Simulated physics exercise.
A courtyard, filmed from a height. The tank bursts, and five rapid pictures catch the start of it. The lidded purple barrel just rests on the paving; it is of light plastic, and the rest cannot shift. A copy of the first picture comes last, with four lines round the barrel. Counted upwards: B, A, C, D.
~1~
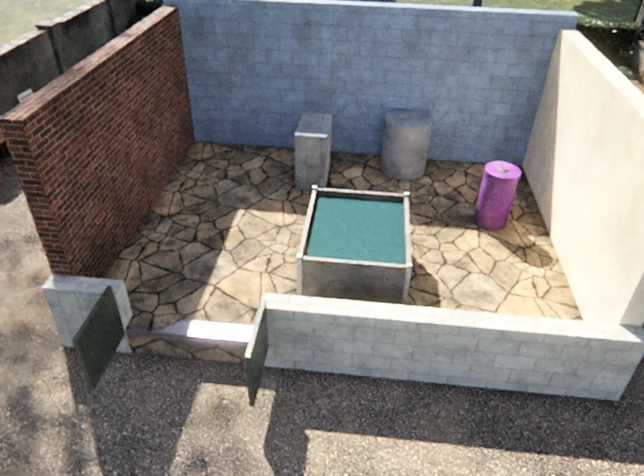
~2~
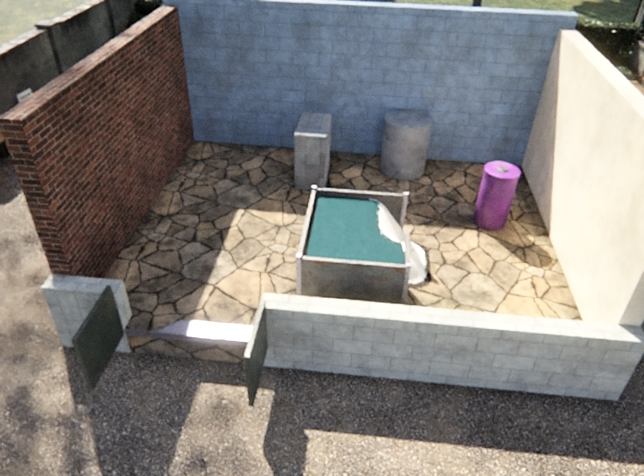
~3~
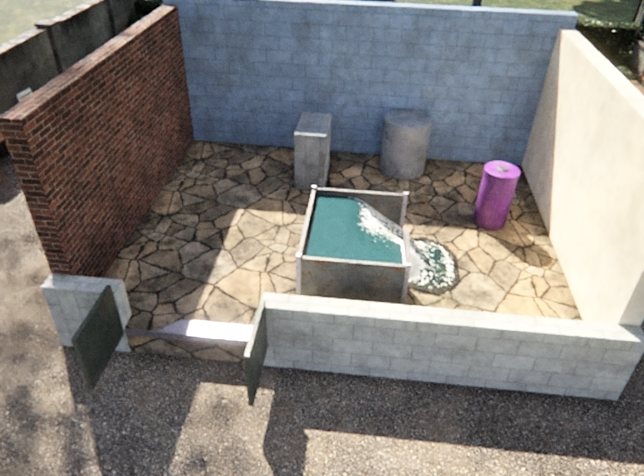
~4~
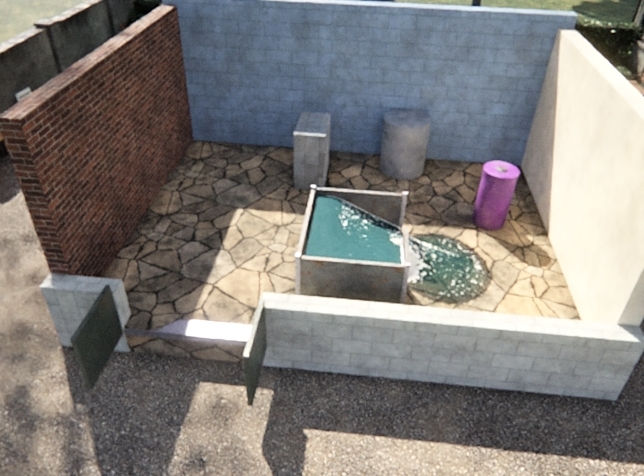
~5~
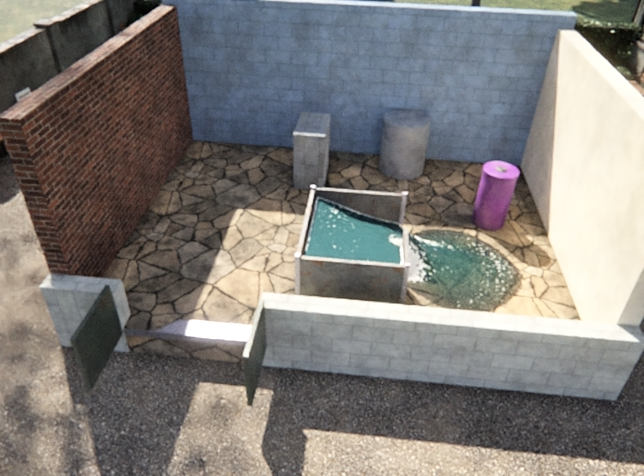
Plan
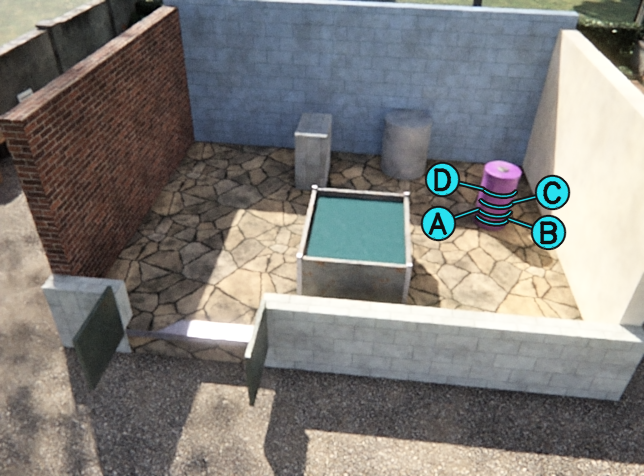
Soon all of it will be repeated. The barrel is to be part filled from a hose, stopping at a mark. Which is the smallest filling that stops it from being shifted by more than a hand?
A will do.
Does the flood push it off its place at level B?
Yes, that goes wrong.
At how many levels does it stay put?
Three of them.
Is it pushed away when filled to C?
No, not at all.
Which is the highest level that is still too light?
Here it is level B.
On the marked copy, A at (496, 216); B at (494, 223); C at (498, 207); D at (501, 196); from the bottom up B, A, C, D.
With A, it shifts by a finger or two and stays.
With B, it is pushed about 3 times its own width away.
With C, it does not move.
With D, it does not move.
